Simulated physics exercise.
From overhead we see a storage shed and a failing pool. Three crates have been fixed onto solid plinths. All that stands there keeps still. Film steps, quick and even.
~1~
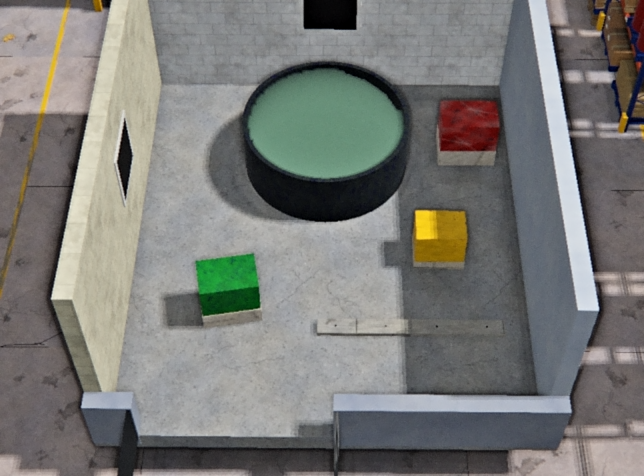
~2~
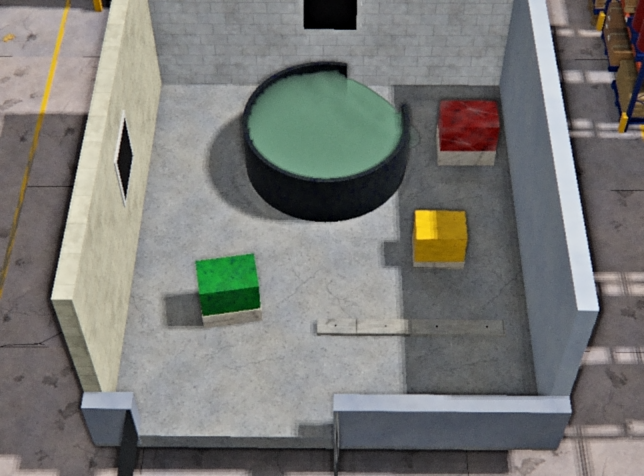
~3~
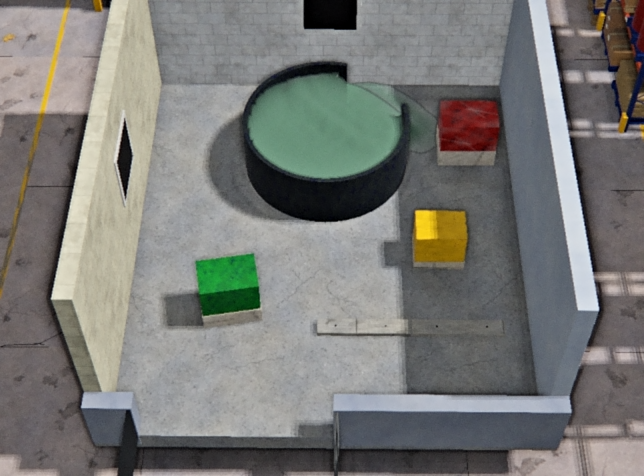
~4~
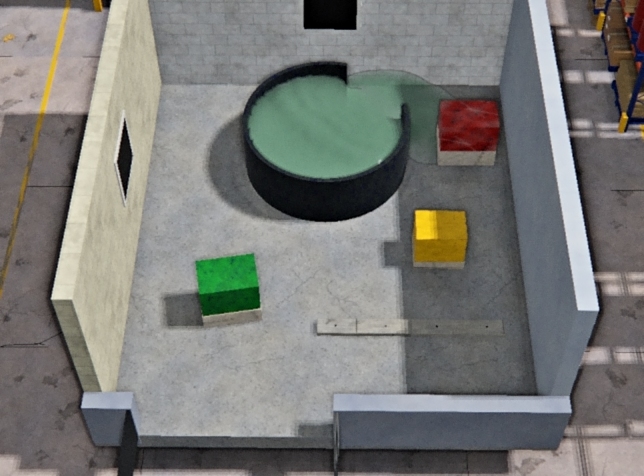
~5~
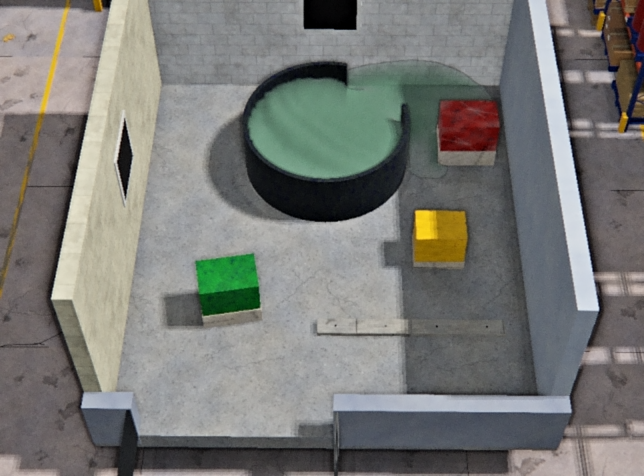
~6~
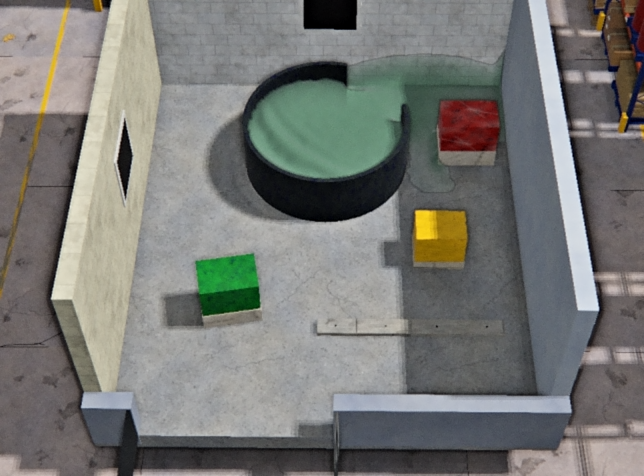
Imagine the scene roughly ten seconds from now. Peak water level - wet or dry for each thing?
In order: The red crate picks up moisture; the yellow crate picks up moisture; the green crate remains moisture-free.
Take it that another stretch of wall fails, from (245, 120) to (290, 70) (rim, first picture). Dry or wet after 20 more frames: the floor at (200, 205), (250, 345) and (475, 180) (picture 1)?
Okay, the first is waterlogged, the next is left untouched, and the last is left untouched.
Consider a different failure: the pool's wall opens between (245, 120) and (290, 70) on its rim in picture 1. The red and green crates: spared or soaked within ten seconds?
Observed: Red stays clear; green is doused.
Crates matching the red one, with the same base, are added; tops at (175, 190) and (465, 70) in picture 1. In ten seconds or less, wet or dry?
Crate by crate: Is not reached; gets flooded.
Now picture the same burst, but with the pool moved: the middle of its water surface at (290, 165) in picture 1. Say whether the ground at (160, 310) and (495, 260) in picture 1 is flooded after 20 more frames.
The first spot is not reached and the second is inundated.
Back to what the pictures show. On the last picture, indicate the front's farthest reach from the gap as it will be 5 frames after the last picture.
At about (183, 84).
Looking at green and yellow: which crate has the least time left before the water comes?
Simply the crate marked yellow.
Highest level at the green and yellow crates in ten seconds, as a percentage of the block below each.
Around 70 % and 210 %.
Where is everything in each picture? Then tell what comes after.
The first frame shows the pool at (326, 122) is whole and still.
In the second frame, the front is at a hidden place, out from the gap on the pool's far side.
In the third frame, water pours out on the pool's far side and has run to (435, 141).
In the fourth frame, the front is at a hidden place, out from the gap on the pool's far side.
In the fifth frame, the front is at (480, 85), out from the gap on the pool's far side.
In the sixth frame, the front is at (498, 85), out from the gap on the pool's far side.
A moment on, water covers 20 % of the floor; the red crate water round its plinth, the yellow crate not reached, the green crate not reached.
Next, water covers 35 % of the floor; the red crate water round its plinth, the yellow crate water round its plinth, the green crate not reached.
Then, water covers 60 % of the floor; the red crate water round its plinth, the yellow crate water round its plinth, the green crate not reached.
Later, water covers 95 % of the floor; the red crate water round its plinth, the yellow crate water round its plinth, the green crate water round its plinth.
In the end, water covers 100 % of the floor; the red crate was topped, the yellow crate was topped, the green crate stayed above the water.
